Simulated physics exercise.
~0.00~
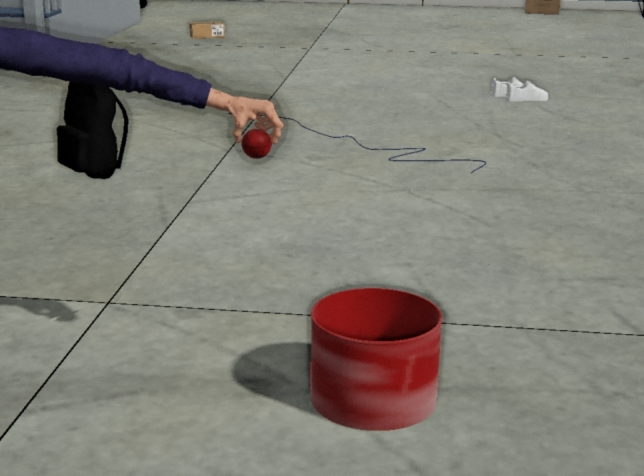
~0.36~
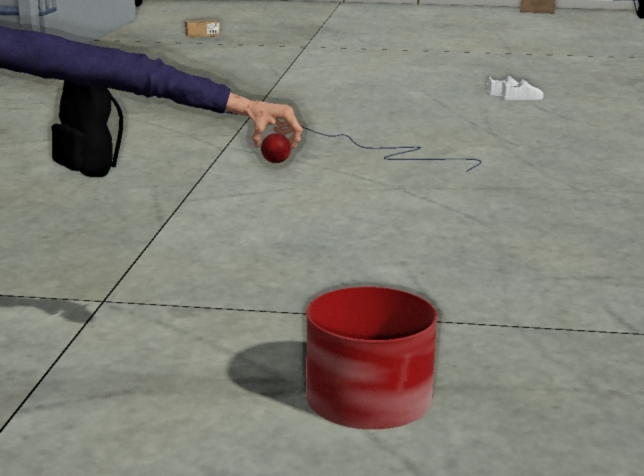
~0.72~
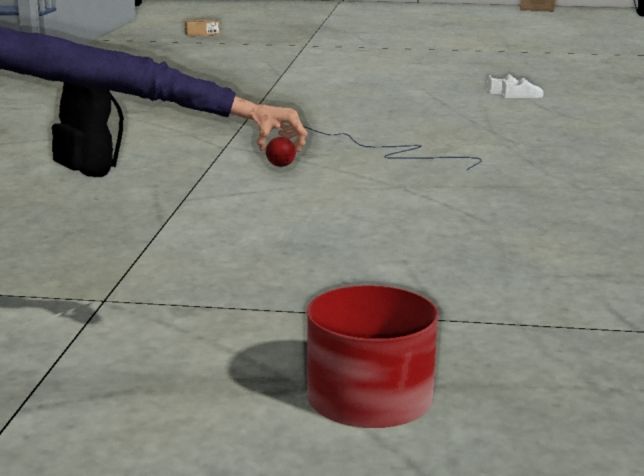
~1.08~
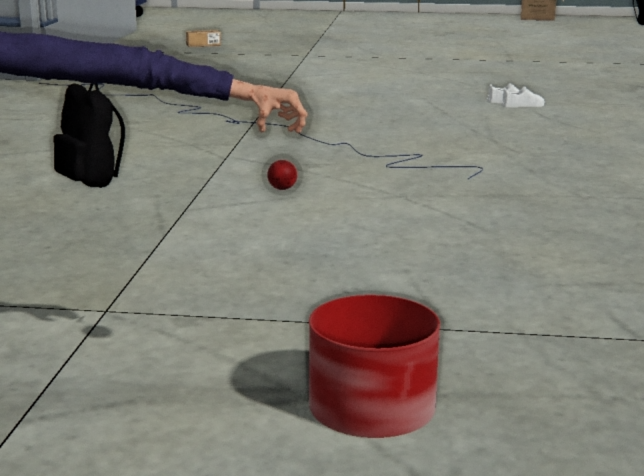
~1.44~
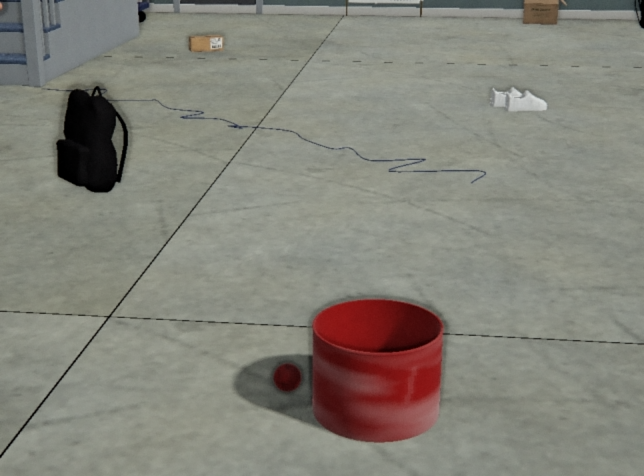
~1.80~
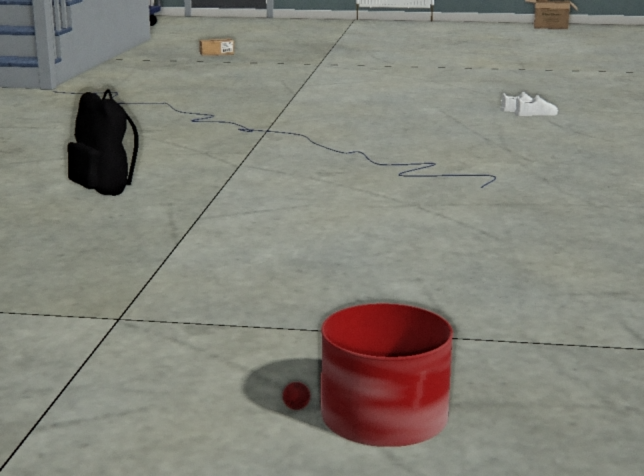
An arm in a purple sleeve held a red ball above a concrete floor, moved it slightly right toward a red bucket, and let go. The ball dropped straight down, missed the bucket and ended up on the floor just left of it.
